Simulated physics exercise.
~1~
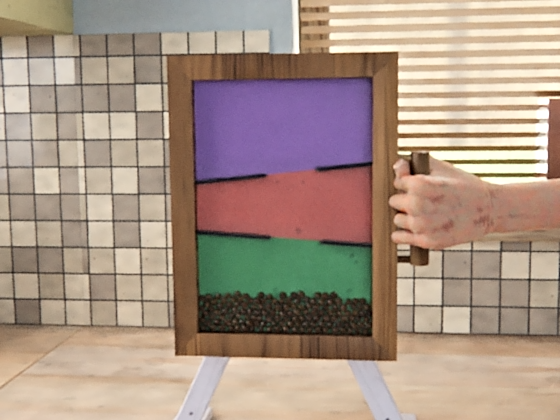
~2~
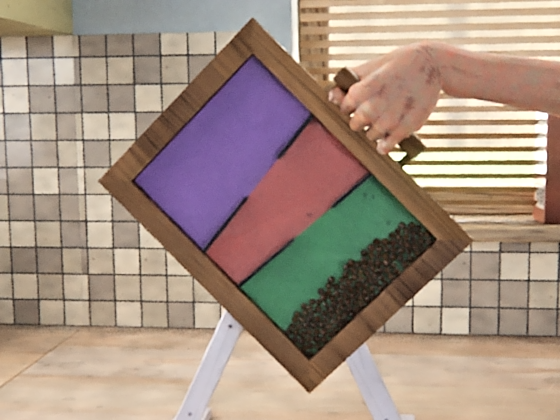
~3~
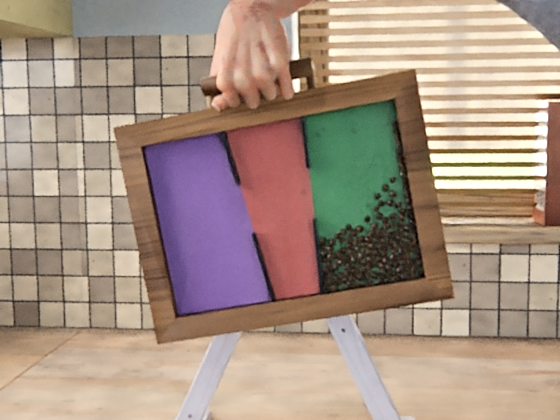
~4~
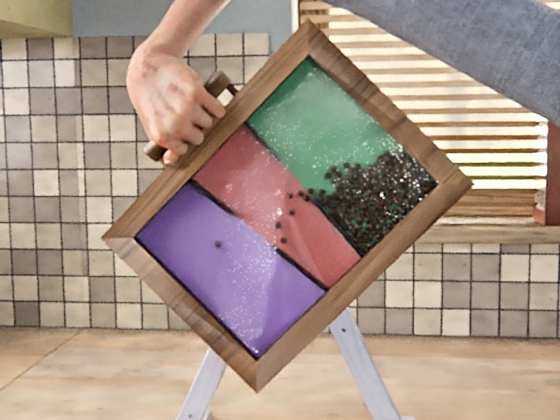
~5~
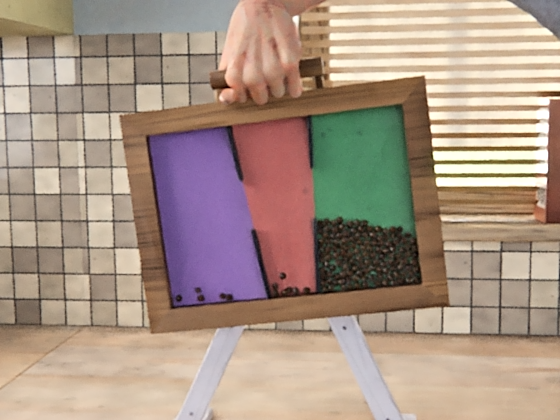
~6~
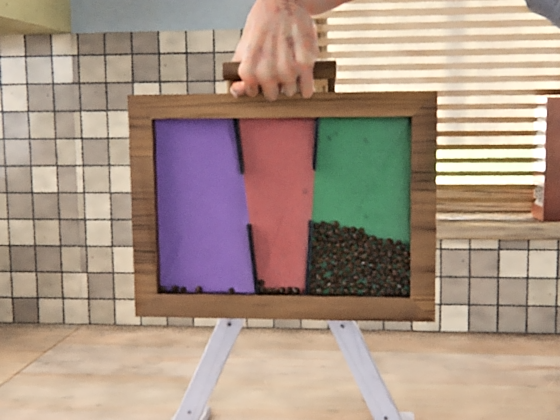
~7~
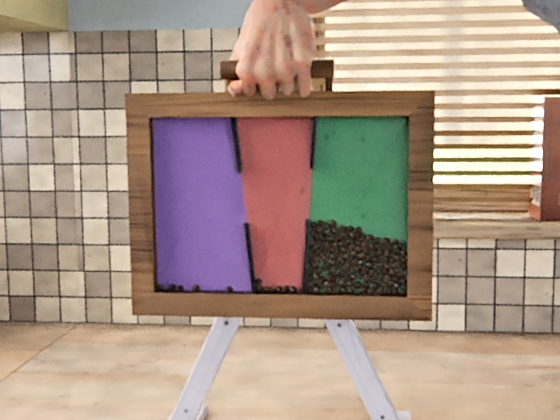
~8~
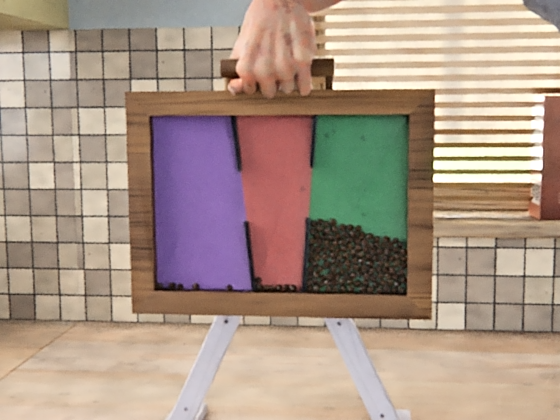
A wooden-framed box with a clear front stands upright on pale legs on a kitchen counter, seen from the front by a slightly swaying camera, with tiles and a blind behind. Its purple chamber is on top, red in the middle and green below, where dark beads lie. A hand gripping the handle at right turns the box anticlockwise, past its side, until green is at upper right and a few beads spill into red and purple. The hand then swings it partway back and holds it sideways. Most beads rest in green at right, with a few in red and purple.
